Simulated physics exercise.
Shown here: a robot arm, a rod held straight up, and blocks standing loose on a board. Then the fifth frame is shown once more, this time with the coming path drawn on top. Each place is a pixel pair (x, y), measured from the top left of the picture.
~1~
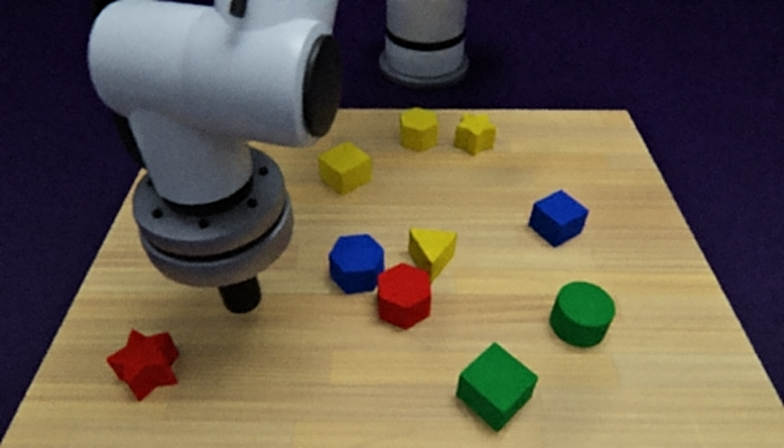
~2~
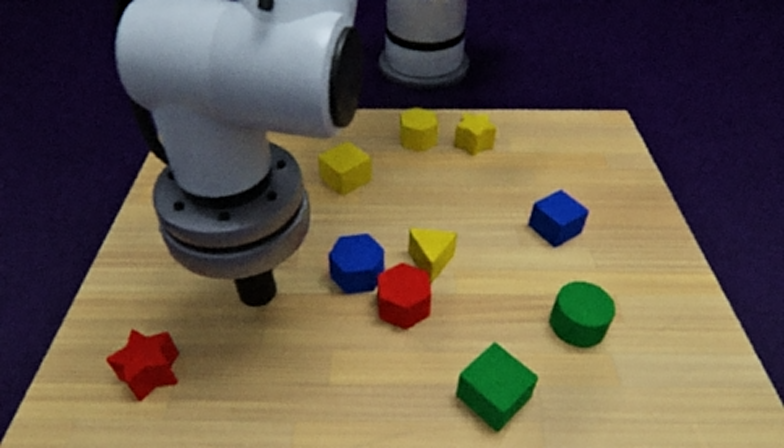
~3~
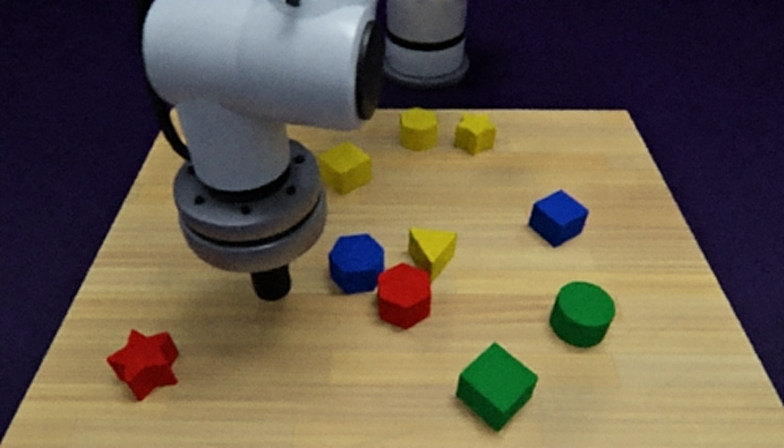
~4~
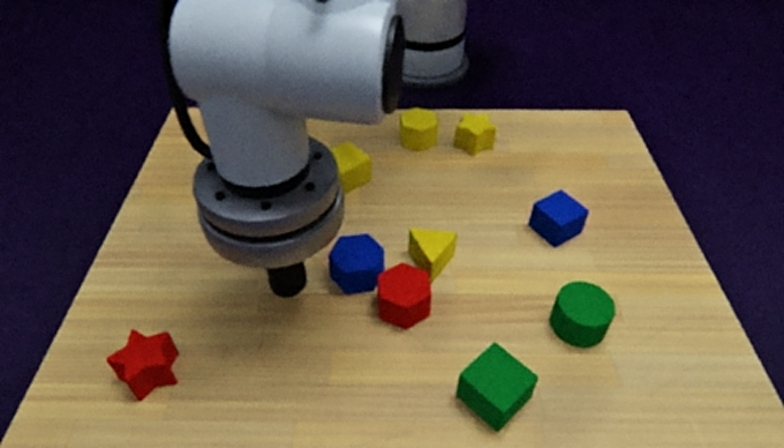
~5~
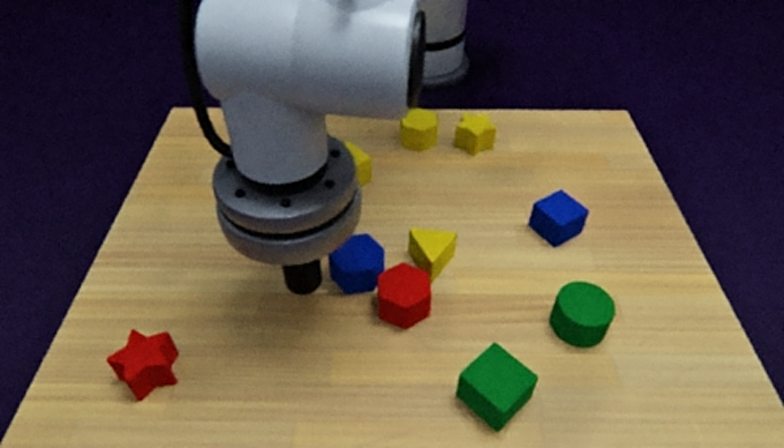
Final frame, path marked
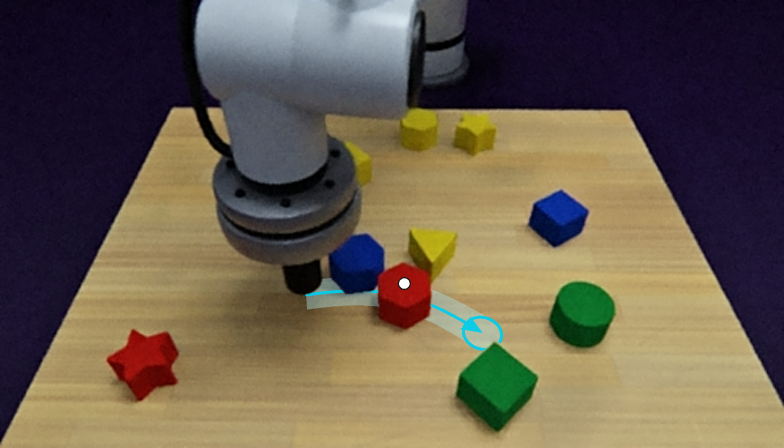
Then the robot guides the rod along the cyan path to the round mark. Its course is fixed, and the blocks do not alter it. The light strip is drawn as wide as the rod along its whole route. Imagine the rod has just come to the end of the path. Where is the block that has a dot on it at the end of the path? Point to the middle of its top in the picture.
My best guess is (510, 350).
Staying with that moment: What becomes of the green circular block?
It keeps its position.
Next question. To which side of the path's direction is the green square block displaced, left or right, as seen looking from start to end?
Goes right.
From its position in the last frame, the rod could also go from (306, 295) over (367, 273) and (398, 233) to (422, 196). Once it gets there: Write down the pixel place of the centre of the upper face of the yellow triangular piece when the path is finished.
Just about (453, 235).
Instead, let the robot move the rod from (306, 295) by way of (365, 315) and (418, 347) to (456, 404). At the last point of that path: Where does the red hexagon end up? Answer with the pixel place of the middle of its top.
In the picture, that point is around (434, 284).
Drawn move, from (306, 295) through (368, 291) and (427, 303) to (482, 333); the dot is on the red hexagon.
On the path given first. One third of the way, rod (367, 277); blue hexagon (390, 240), turned 40° anticlockwise; red hexagon (410, 285).
Two thirds of the way, rod (428, 290); blue hexagon (393, 238), turned 40° anticlockwise; red hexagon (462, 310), turned 45° clockwise.
At the end, rod (485, 319); blue hexagon (393, 238), turned 40° anticlockwise; red hexagon (510, 350), turned 75° clockwise; yellow triangular piece still; green square block (517, 407), turned 25° clockwise; green circular block still.
